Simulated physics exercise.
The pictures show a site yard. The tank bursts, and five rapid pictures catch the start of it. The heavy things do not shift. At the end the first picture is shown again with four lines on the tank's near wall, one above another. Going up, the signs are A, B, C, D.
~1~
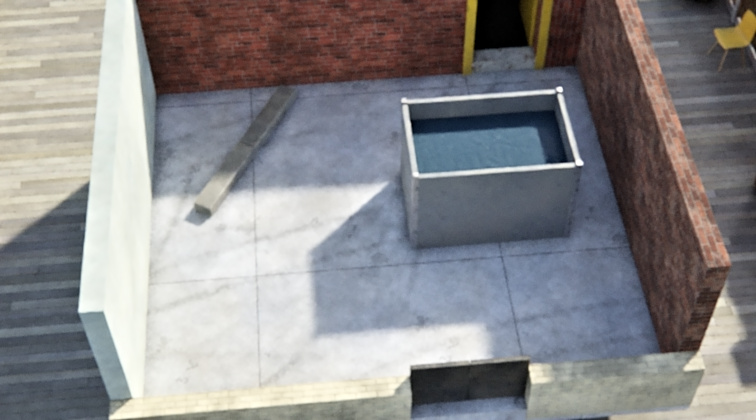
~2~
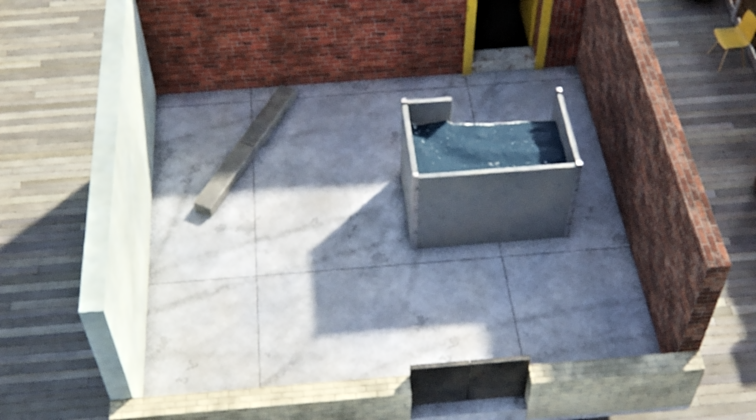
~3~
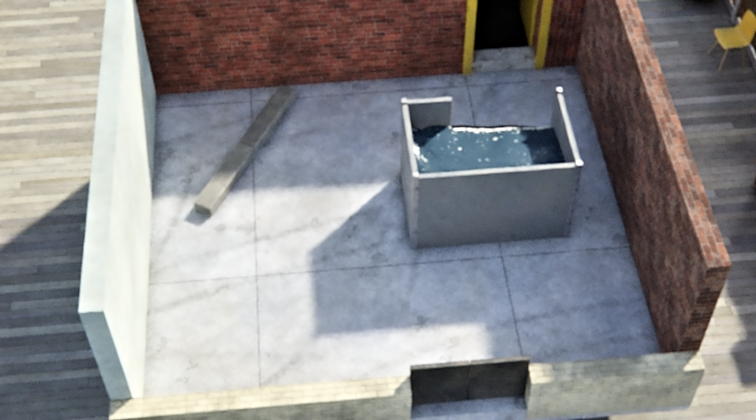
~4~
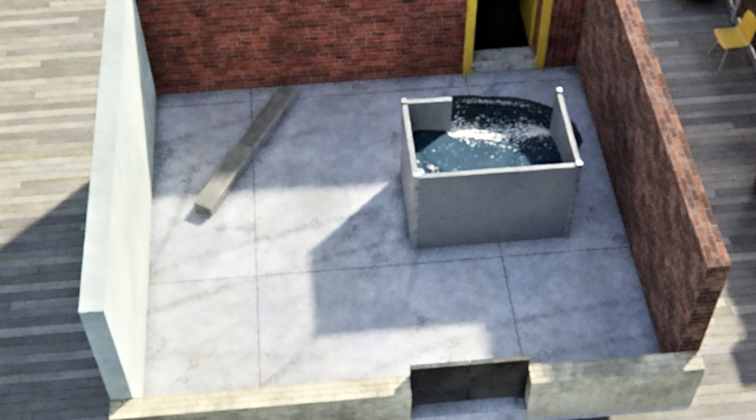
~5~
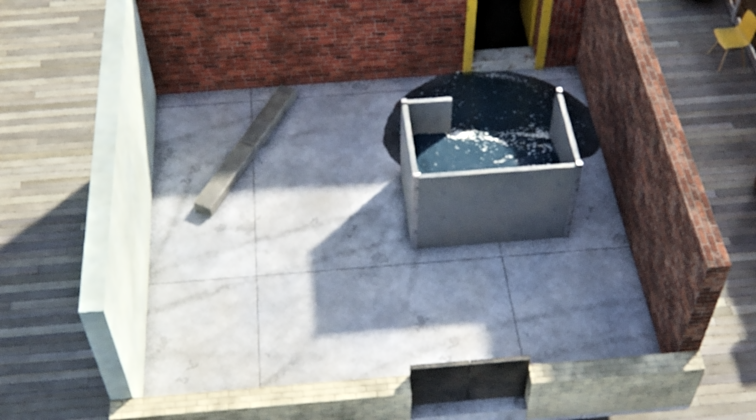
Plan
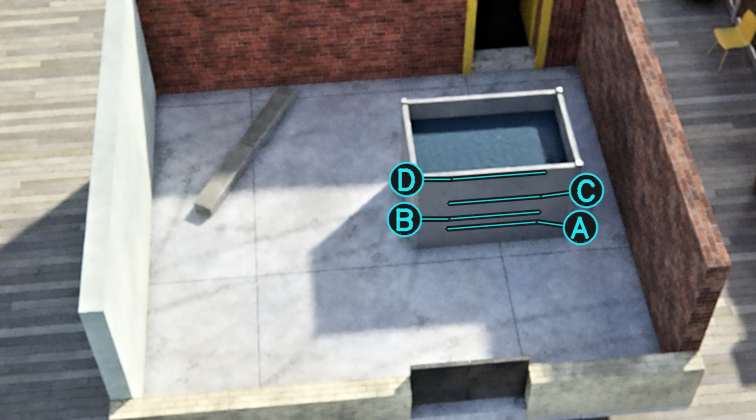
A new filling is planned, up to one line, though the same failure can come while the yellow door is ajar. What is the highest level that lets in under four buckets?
A is the one.
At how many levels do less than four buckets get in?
One.
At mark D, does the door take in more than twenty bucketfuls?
Yes.
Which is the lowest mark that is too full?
That is mark B.
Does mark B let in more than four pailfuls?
Yes, it does.
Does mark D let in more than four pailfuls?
Yes, that goes wrong.
In cyan, A at (492, 225); B at (493, 215); C at (495, 199); D at (498, 175); from the bottom up A, B, C, D.
For mark A, a splash gets over, under a bucket.
For mark B, about 7 bucketfuls get in.
For mark C, dozens of bucketfuls pour in.
For mark D, dozens of bucketfuls pour in.
